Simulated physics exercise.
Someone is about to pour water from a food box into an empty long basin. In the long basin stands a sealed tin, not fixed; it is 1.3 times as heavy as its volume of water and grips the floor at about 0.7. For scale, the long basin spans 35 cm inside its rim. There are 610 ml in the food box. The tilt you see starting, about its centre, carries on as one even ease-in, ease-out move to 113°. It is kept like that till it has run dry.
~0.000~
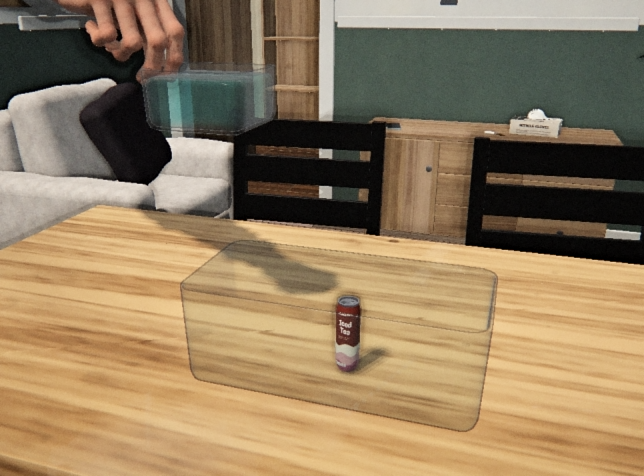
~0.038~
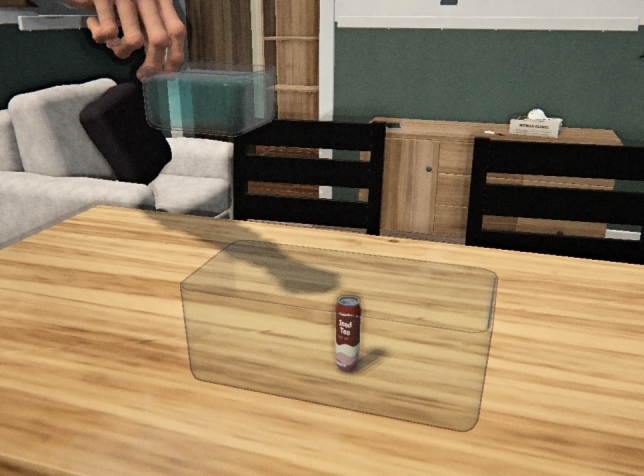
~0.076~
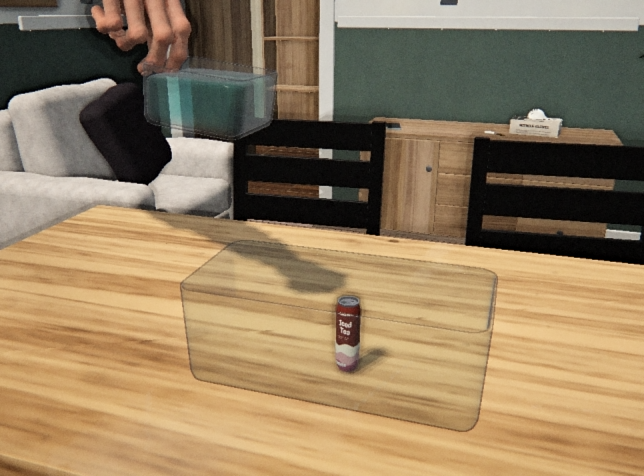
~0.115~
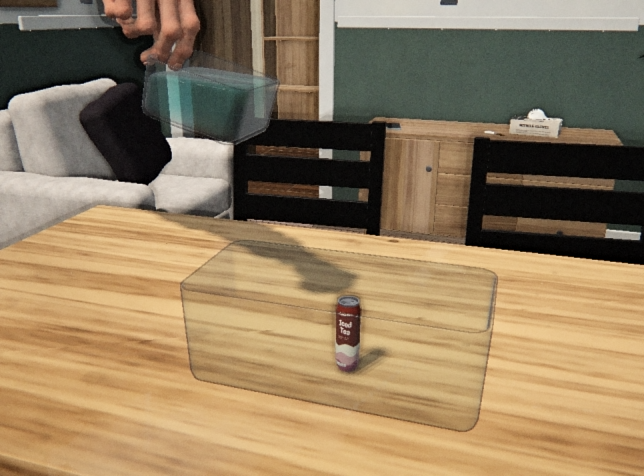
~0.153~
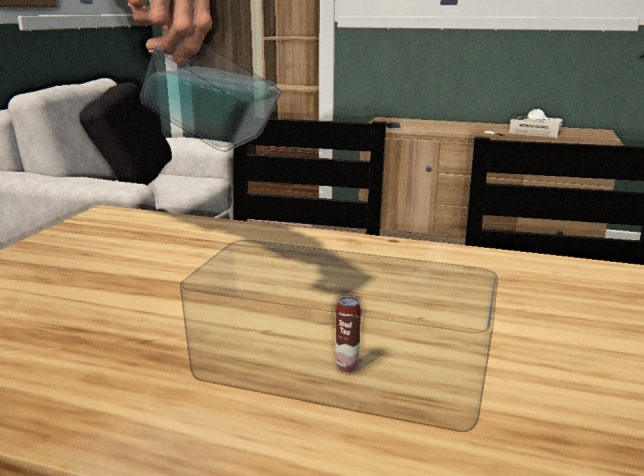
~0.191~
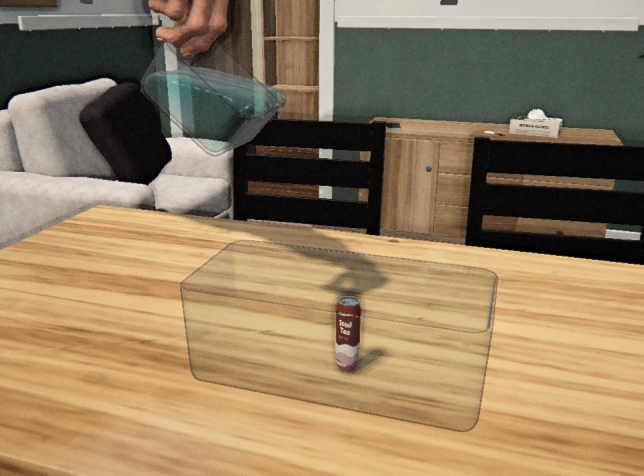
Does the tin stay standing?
It topples.
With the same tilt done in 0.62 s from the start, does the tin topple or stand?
Then it topples.
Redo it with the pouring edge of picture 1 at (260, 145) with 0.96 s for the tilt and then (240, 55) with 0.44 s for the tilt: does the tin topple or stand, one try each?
First it keeps standing; then it keeps standing.
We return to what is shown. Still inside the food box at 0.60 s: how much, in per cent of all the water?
Near 1 in a hundred.
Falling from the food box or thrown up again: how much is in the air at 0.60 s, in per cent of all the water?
About 7 per cent.
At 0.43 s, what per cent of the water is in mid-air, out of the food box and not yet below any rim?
About 66 per cent.
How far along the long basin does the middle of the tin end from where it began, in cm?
About 7.0 cm.
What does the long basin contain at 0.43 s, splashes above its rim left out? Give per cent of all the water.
Some 24 per cent.
By 0.43 s the tilt is 110° and 11 per cent is still to pour; the tin stands where it began.
By 0.60 s the tilt is 113° and 1 per cent is still to pour; the tin leans 14°.
By 0.77 s the tilt is 113° and 0 per cent is still to pour; the tin lies on its side.
By 0.97 s the tilt is 113° and 0 per cent is still to pour; the tin lies on its side.
At rest the tin lies on its side.
